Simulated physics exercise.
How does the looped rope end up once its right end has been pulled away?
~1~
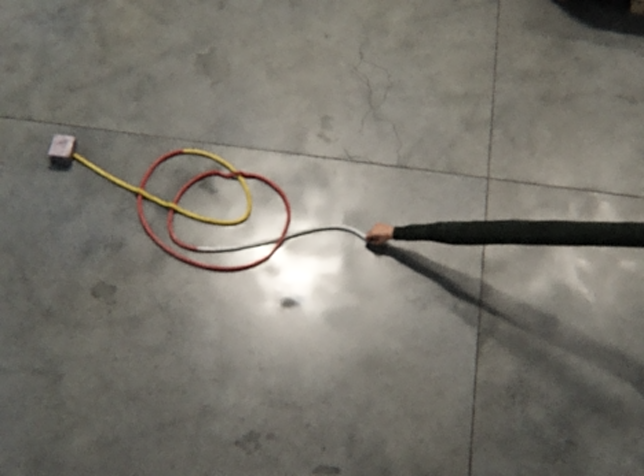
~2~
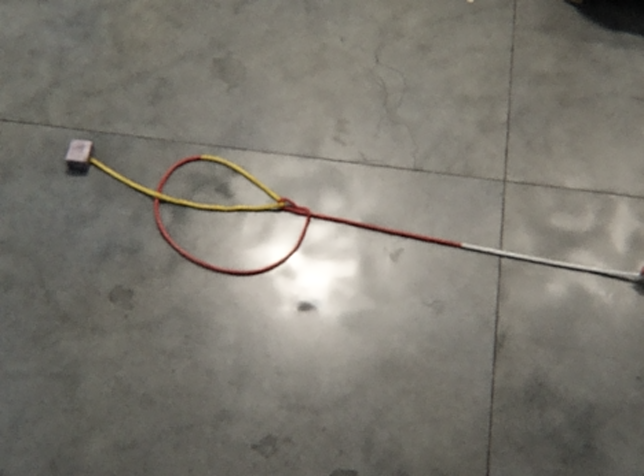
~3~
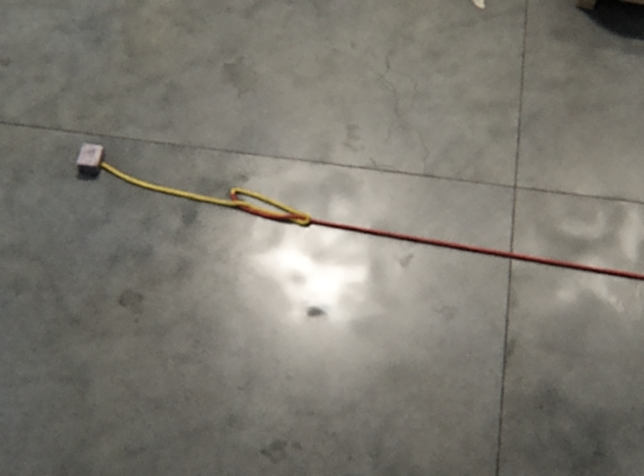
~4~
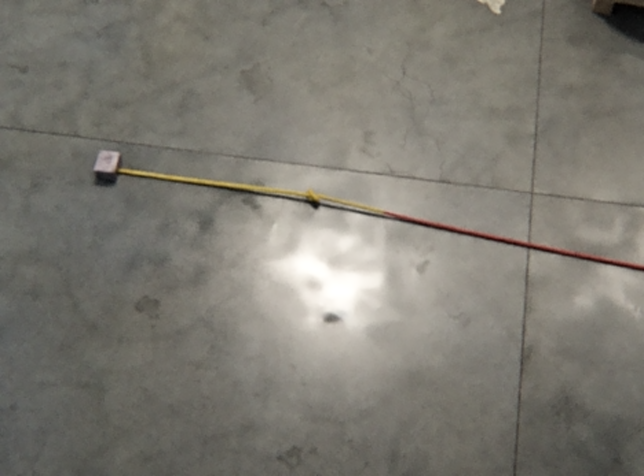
It ends up jammed in a small, tight knot on the yellow part, with the rope stretched out on both sides.
A looped rope is pulled right across the floor until its loops tighten into a knot.
